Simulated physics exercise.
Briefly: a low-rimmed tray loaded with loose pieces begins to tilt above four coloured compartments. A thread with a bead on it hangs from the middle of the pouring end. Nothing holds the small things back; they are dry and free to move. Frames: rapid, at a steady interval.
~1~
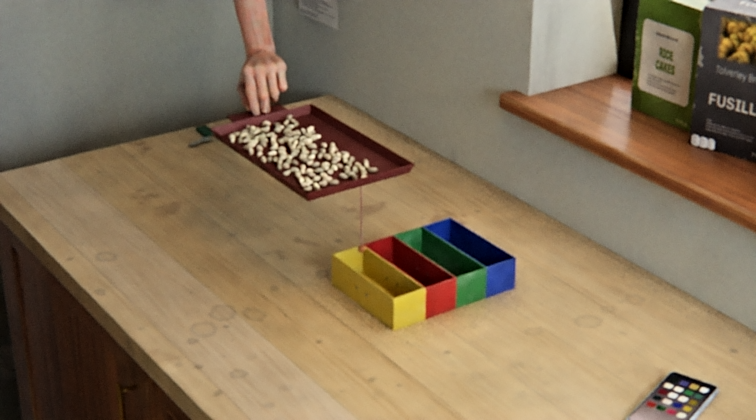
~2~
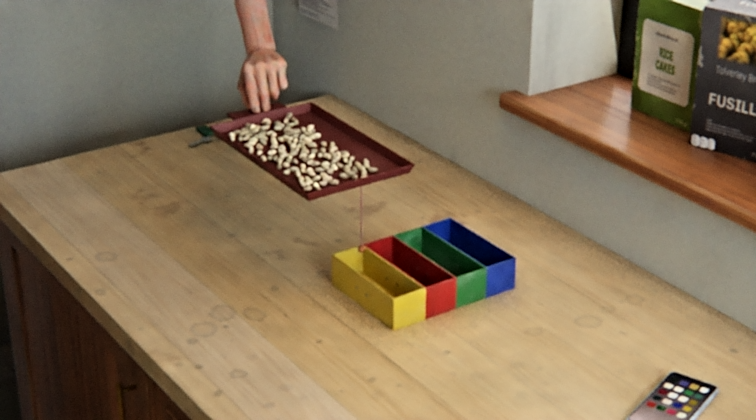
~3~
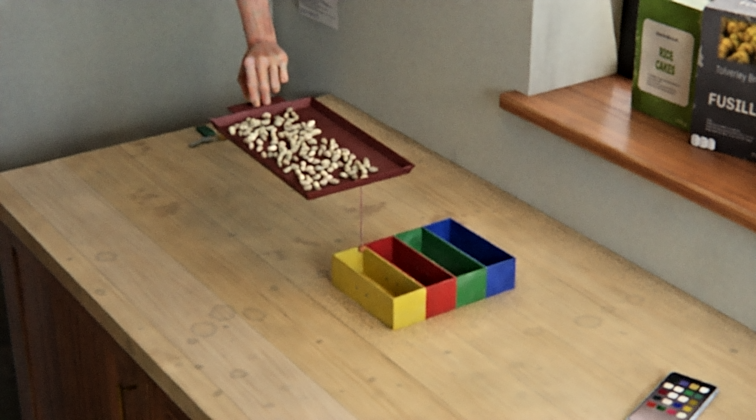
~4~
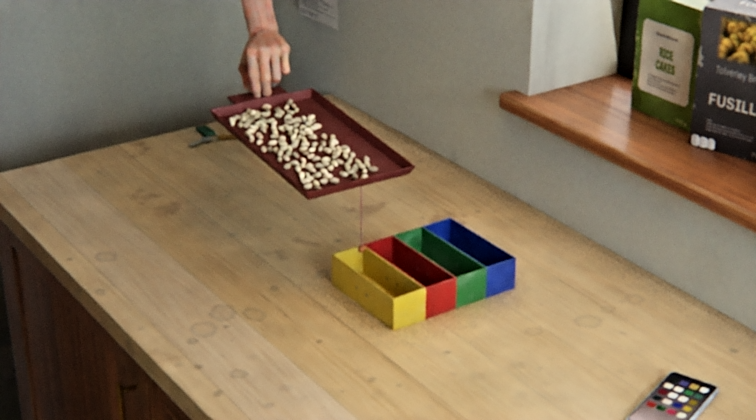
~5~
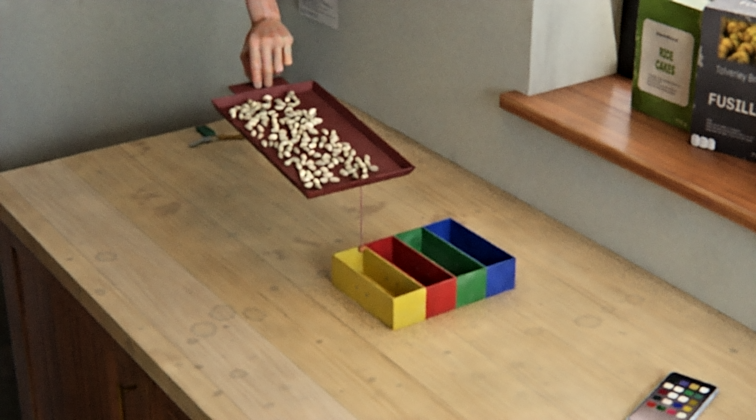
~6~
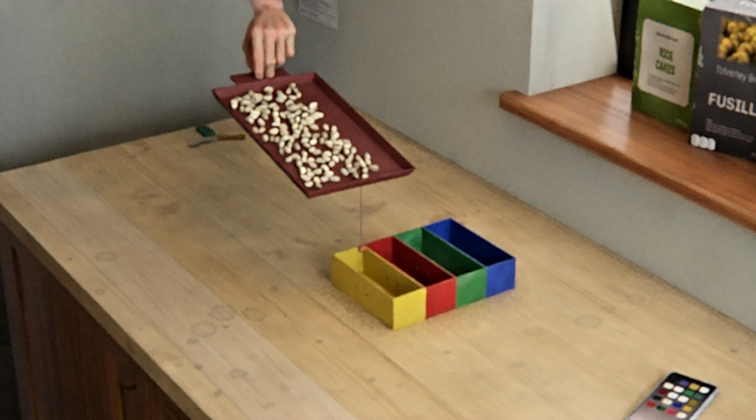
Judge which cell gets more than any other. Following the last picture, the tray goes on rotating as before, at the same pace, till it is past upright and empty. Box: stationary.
Most goes to the red cell.
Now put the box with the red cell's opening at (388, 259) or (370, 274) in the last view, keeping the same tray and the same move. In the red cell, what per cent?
Close to 40 in a hundred, then close to 30 in a hundred.
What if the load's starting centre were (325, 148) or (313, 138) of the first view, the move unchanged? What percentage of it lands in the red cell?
You'd get about 40 per cent first and about 40 per cent second.
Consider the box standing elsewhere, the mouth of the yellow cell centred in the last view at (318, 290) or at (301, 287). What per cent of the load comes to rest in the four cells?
80 % for the first, 70 % for the second.
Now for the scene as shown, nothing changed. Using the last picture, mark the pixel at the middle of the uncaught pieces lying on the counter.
My estimate puts the centre near (369, 329).
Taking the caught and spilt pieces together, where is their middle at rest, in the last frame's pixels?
At about (409, 289), give or take.
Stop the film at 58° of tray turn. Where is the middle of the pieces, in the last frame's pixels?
Centre estimate: (372, 167).
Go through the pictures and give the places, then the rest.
In the first frame, corners of the pouring end near (308, 192) and (409, 164), level; middle of the load near (295, 152), white beans; bead on its thread near (361, 249); yellow cell near (409, 306); red cell near (440, 295); green cell near (471, 285); blue cell near (500, 275).
In the second frame, corners of the pouring end near (308, 192) and (409, 164), level; middle of the load near (295, 150).
In the third frame, corners of the pouring end near (308, 191) and (409, 164), tipped barely, lowest at the right corner; middle of the load near (295, 147).
In the fourth frame, corners of the pouring end near (309, 191) and (410, 165), tipped a little, lowest at the right corner; middle of the load near (295, 142).
In the fifth frame, corners of the pouring end near (309, 190) and (410, 166), tipped a little, lowest at the right corner; middle of the load near (296, 137).
In the sixth frame, corners of the pouring end near (310, 190) and (410, 167), tipped a little, lowest at the right corner; middle of the load near (297, 132); yellow cell near (409, 306); red cell near (440, 295); green cell near (471, 285); blue cell near (500, 275).
Shortly afterwards, tray tipped steeply; the bulk on the tray; only a few in the green cell; only a few in the red cell; a little falling or outside the box.
Next, tray tipped right over; only a few on the tray; near a third in the red cell; near a quarter in the green cell; near a quarter in the yellow cell; near a quarter falling or outside the box.
Some moments later, tray tipped past a quarter turn; near half in the red cell; near a quarter in the green cell; near a quarter in the yellow cell; a little falling or outside the box.
In the end, tray tipped past a quarter turn; near half in the red cell; near a quarter in the green cell; near a quarter in the yellow cell; none at all in the blue cell; a little outside the box.
